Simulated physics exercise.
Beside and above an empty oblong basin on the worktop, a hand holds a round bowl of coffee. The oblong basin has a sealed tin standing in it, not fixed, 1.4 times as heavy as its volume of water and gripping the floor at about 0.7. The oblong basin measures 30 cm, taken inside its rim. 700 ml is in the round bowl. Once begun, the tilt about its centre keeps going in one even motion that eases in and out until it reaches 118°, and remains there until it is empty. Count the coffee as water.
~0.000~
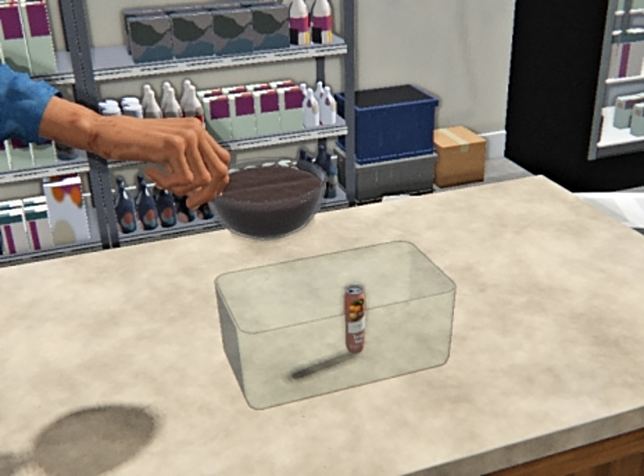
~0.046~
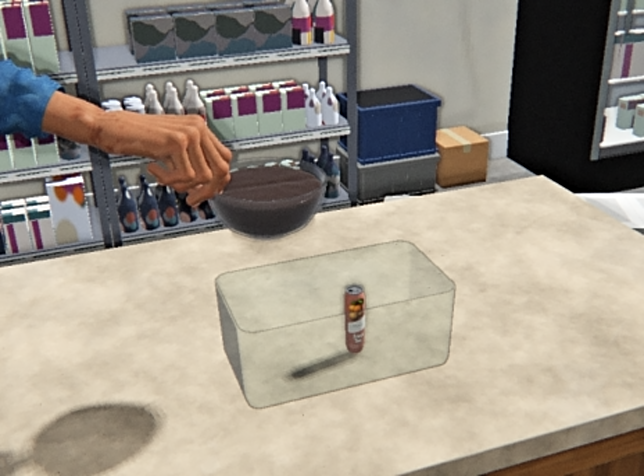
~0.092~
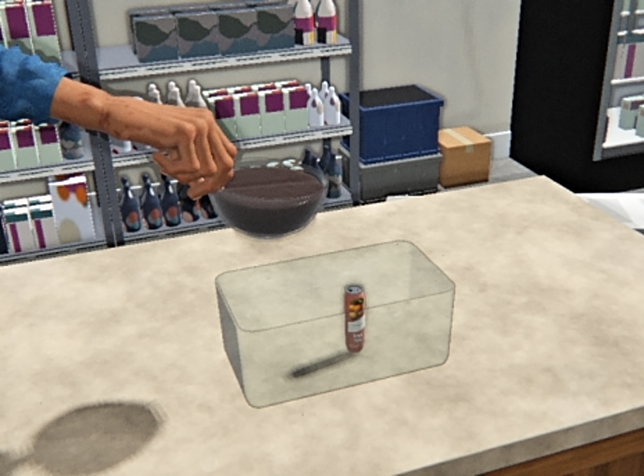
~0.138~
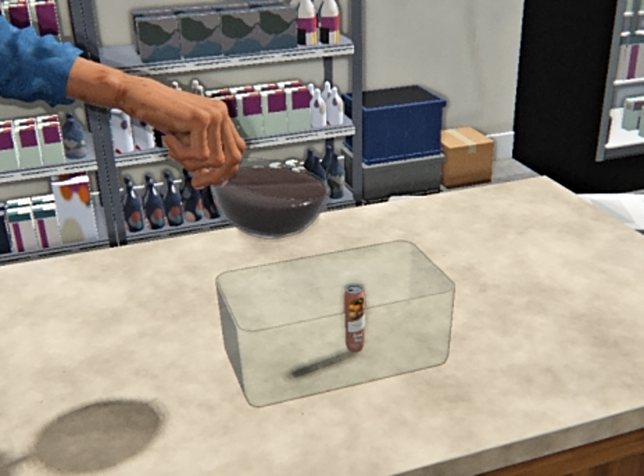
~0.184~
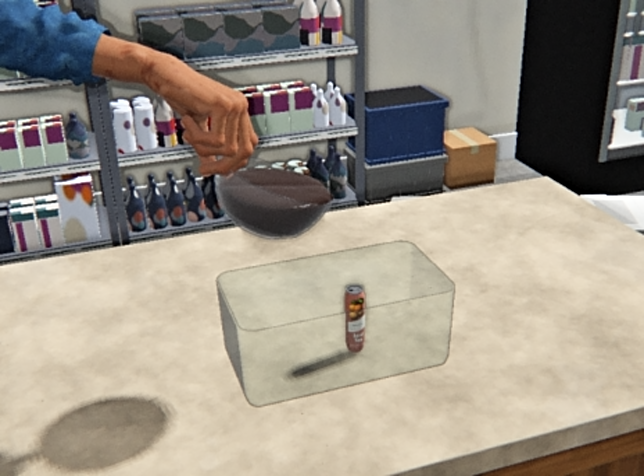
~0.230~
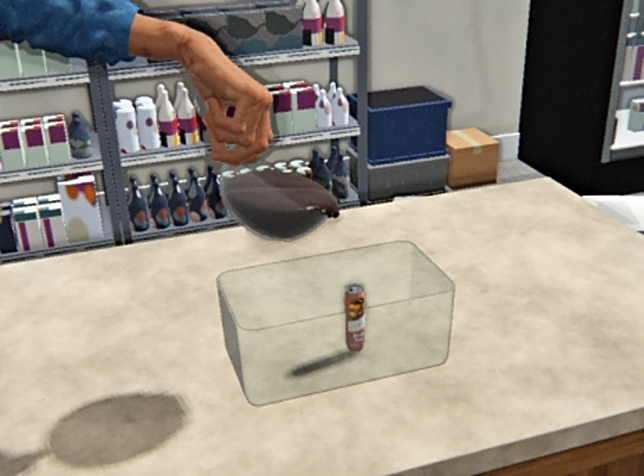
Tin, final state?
Standing.
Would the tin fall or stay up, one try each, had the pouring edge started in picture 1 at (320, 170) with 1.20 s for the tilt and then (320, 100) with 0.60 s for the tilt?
First it stays on its base; then it stays on its base.
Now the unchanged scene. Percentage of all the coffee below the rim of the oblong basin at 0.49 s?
72 %, more or less.
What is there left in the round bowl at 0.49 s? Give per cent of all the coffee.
Roughly 4 %.
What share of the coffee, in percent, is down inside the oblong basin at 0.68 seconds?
Some 96 percent.
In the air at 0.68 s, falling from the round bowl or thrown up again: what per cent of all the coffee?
Estimate: Around 4 per cent.
After 0.49 s the tilt is 109° and 4 per cent is still to pour; the tin stands where it began.
After 0.68 s the tilt is 118° and 0 per cent is still to pour; the tin stands 1 cm from where it began.
After 0.88 s the tilt is 118° and 0 per cent is still to pour; the tin stands where it began.
After 1.10 s the tilt is 118° and 0 per cent is still to pour; the tin stands where it began.
In the end the tin stands where it began.
